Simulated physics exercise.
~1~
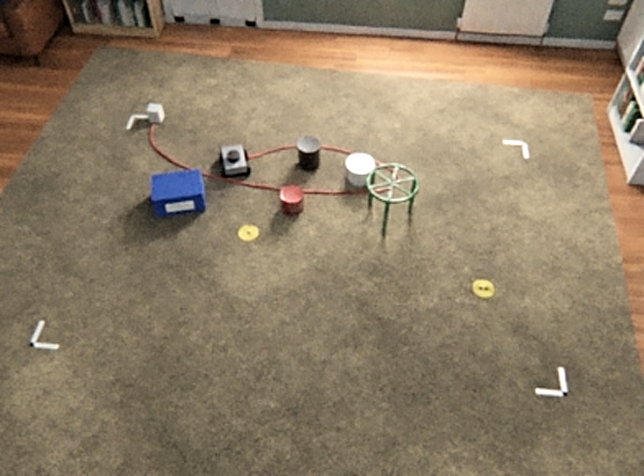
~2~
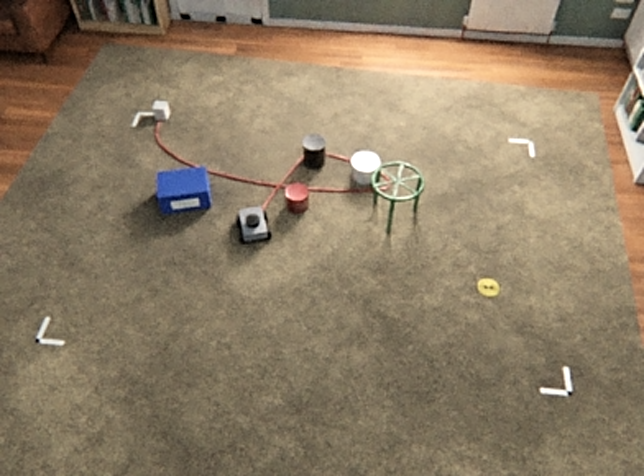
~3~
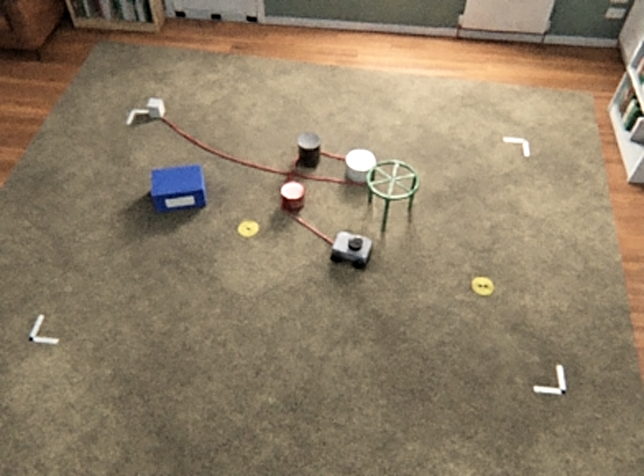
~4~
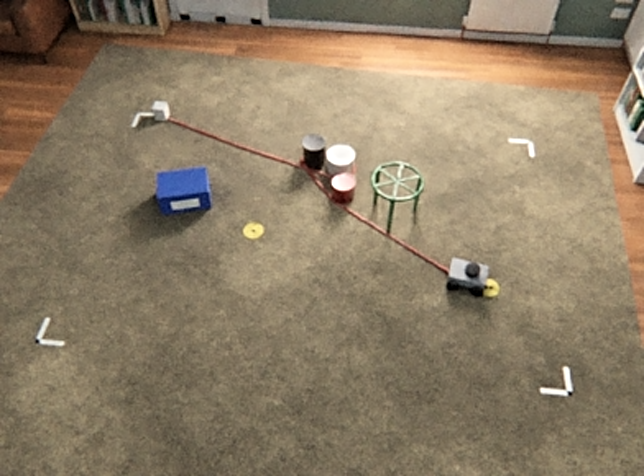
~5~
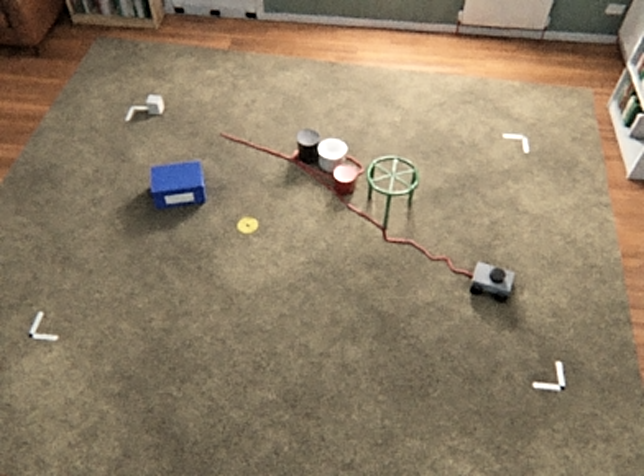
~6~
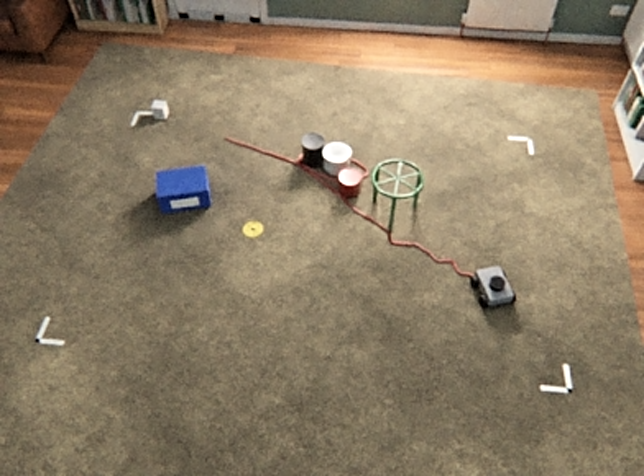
The video shows a small cart towing a red lead across a carpet past a blue box, buckets, a black bin and a green stool, dragging the red and white buckets a little until the lead's far end comes away from its plug point and the cart stops at lower right.
